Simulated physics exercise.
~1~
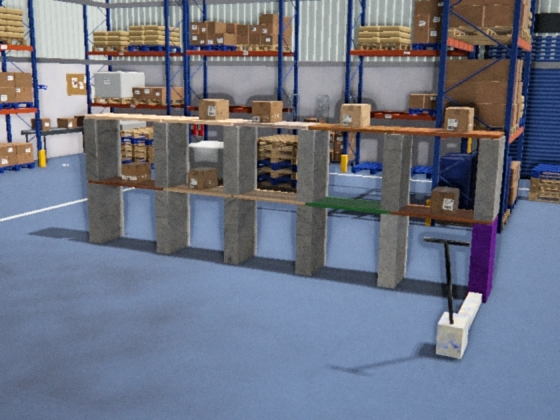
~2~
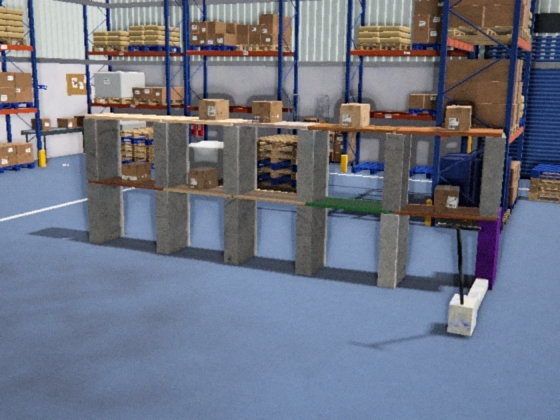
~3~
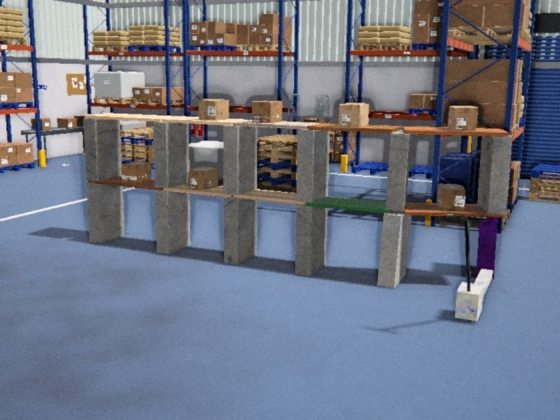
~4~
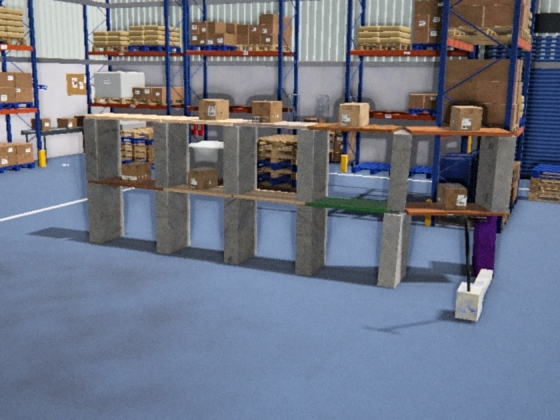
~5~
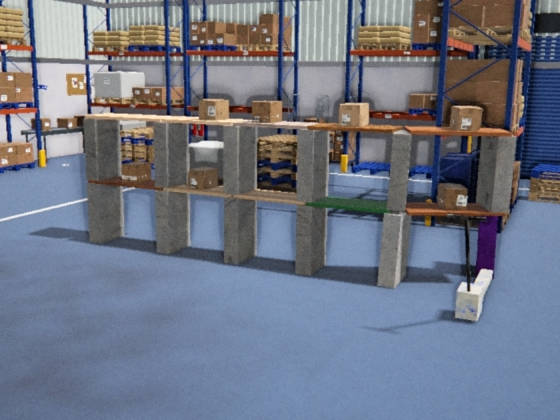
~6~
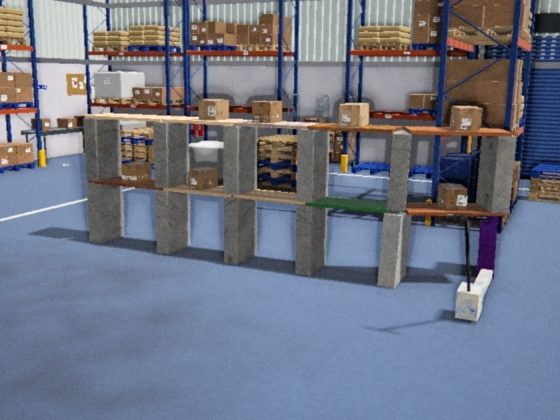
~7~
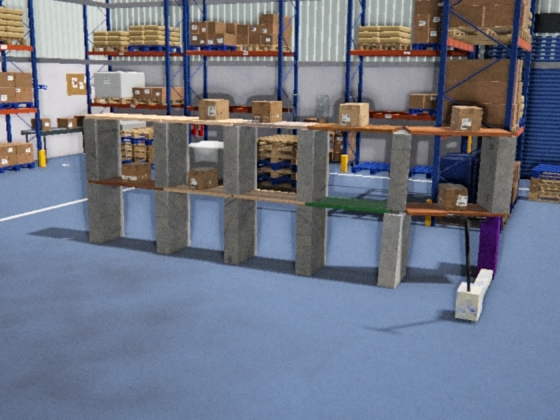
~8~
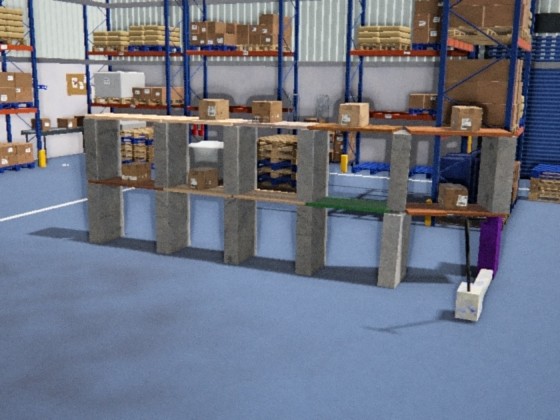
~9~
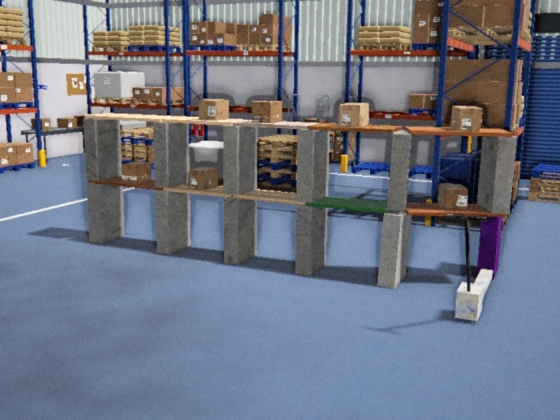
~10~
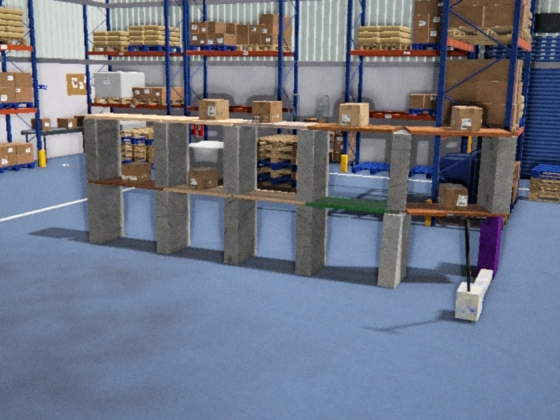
A low white jack with a tall dark handle stands on the blue floor of a warehouse, seen from a fixed view facing a long two-tier shelf of boards on grey blocks. Cartons sit on the boards, a green board lies right of centre in the middle row, and a purple upright stands at the lower right end. The jack slides a short way right and inward against the foot of the purple upright. The upright shifts and leans slightly, and the blocks nearby are nudged a little. Then the jack stops, and the whole shelf stays standing, with nothing fallen.
